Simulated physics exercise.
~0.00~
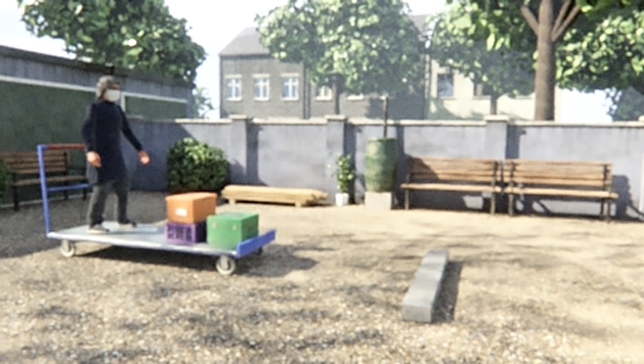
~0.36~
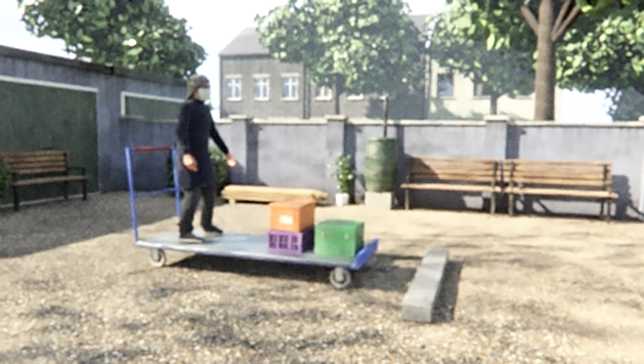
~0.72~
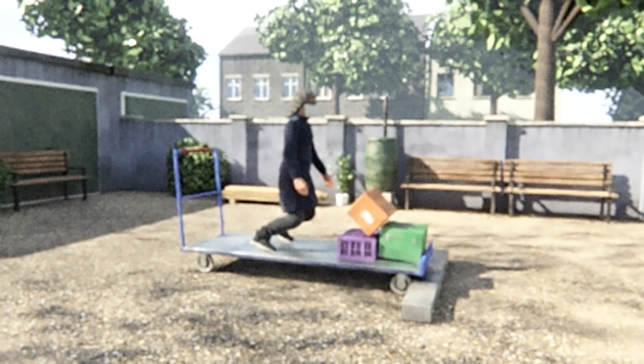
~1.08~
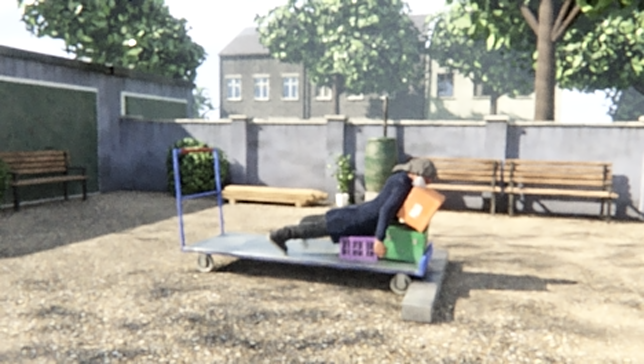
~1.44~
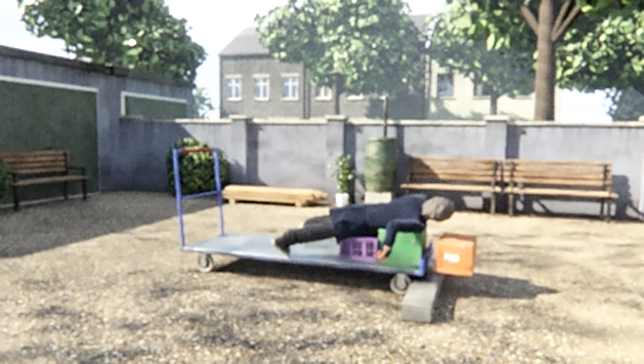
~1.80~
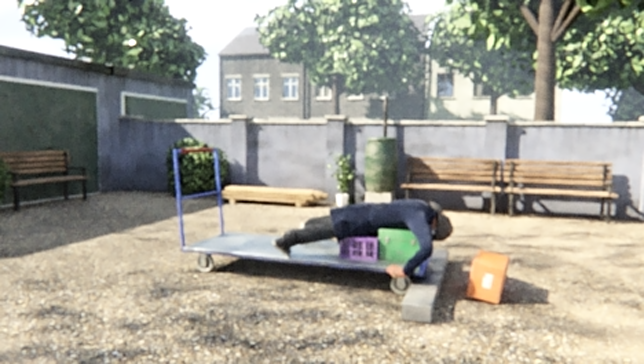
In a sunlit gravel yard with benches along a wall, a person in dark clothes and a cap stands on a flat trolley rolling right, an orange box stacked on a purple crate beside a green box. The trolley reaches a low kerb and stops short. The orange box tips forward off the crate as the rider lurches after it, knees bending. The rider pitches face down over the crate and green box, while the orange box tumbles past the front edge. It ends on the gravel beyond the kerb, with the rider draped over the remaining load, arms hanging down.
